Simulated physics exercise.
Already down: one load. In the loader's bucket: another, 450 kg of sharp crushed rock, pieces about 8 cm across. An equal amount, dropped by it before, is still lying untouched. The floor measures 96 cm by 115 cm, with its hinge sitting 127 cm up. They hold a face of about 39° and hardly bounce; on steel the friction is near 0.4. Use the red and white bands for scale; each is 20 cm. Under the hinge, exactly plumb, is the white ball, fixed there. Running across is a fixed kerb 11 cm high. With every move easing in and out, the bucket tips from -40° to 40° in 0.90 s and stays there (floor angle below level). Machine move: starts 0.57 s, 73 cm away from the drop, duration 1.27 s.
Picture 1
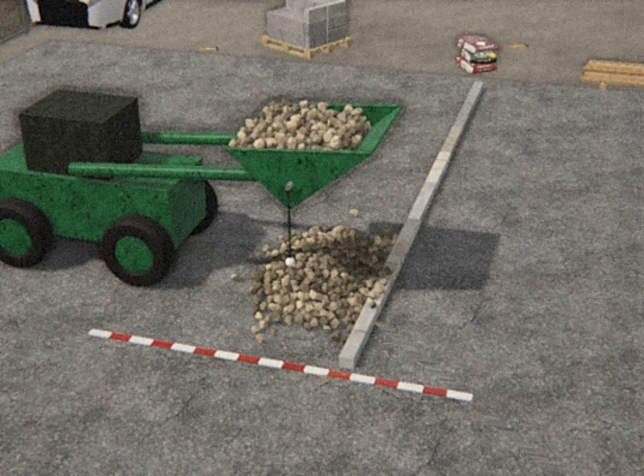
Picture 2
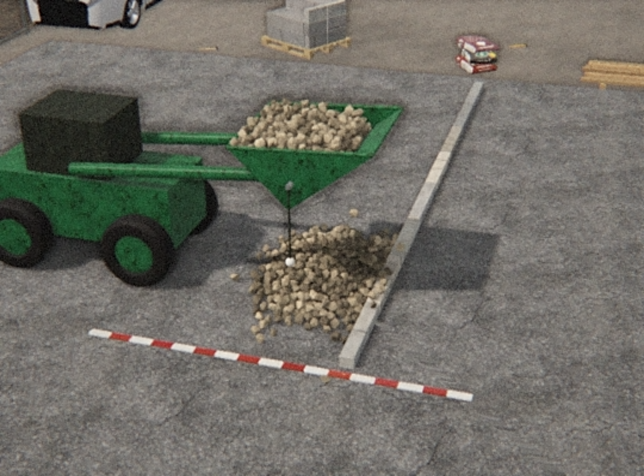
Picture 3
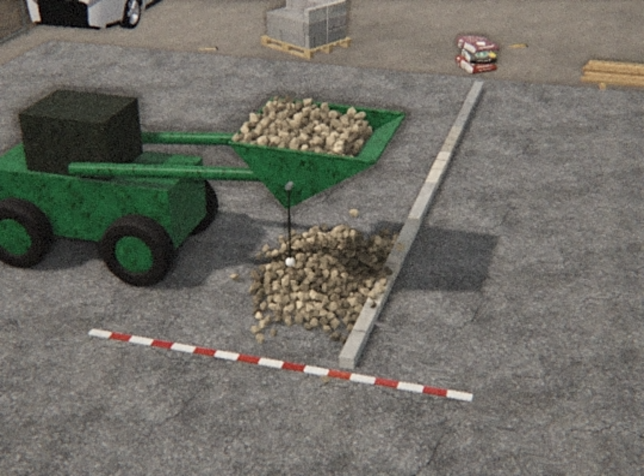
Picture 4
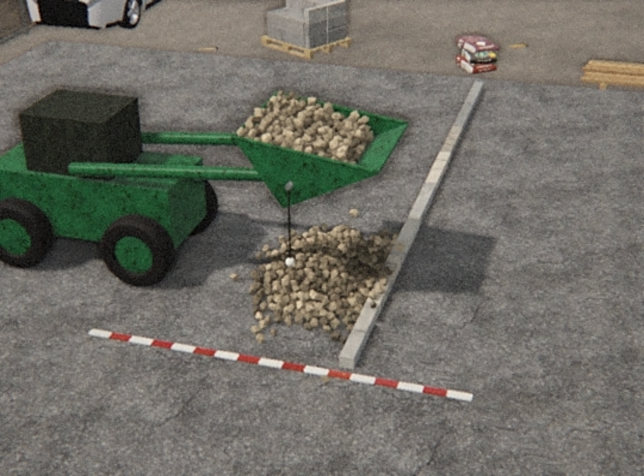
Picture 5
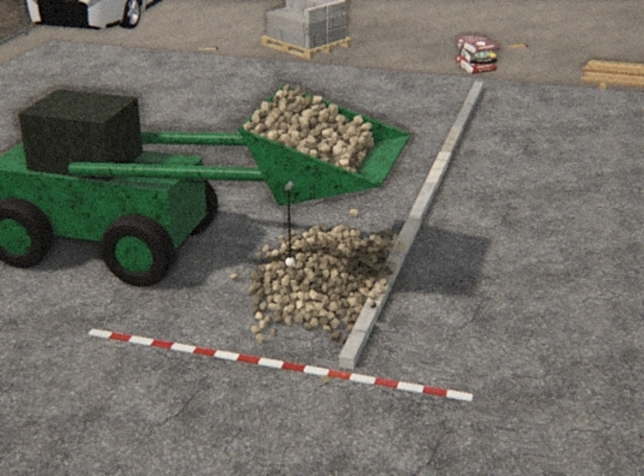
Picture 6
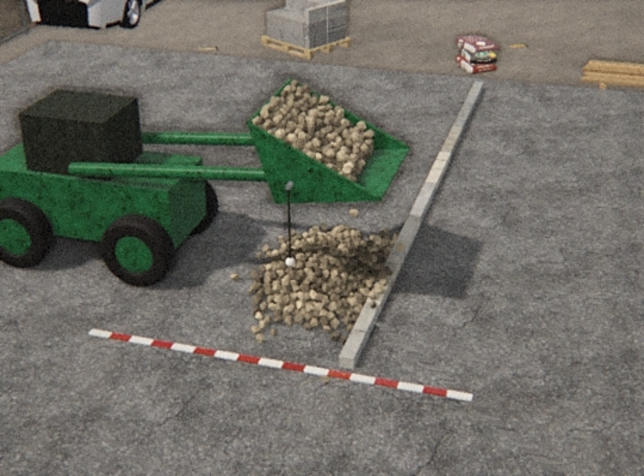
On a paved yard, a green loader's bucket of stones tilts forward above a stone pile.
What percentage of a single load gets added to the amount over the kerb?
33 %.
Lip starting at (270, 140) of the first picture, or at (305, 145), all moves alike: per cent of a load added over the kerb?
0 %, then 0 %.
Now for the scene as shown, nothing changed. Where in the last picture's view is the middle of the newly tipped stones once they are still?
The middle ends up near (367, 272).
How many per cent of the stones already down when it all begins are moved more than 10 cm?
0 %.
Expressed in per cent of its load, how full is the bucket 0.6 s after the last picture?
60 %.
Then, 0.3 s after the last picture the floor is at 28°; in per cent of one load, 100 in the bucket, 100 on this side of the kerb; the foremost stones are at (382, 281).
Then, 0.6 s after the last picture the floor is at 40°; in per cent of one load, 59 in the bucket, 140 on this side of the kerb, 1 over the kerb; the foremost stones are at (387, 280).
Then, 1.9 s after the last picture the floor is at 40°; in per cent of one load, 0 in the bucket, 167 on this side of the kerb, 33 over the kerb; the foremost stones are at (523, 317).
Then, 4.7 s after the last picture the floor is at 40°; in per cent of one load, 0 in the bucket, 167 on this side of the kerb, 33 over the kerb; the foremost stones are at (523, 317). Net gain over the kerb, 33.
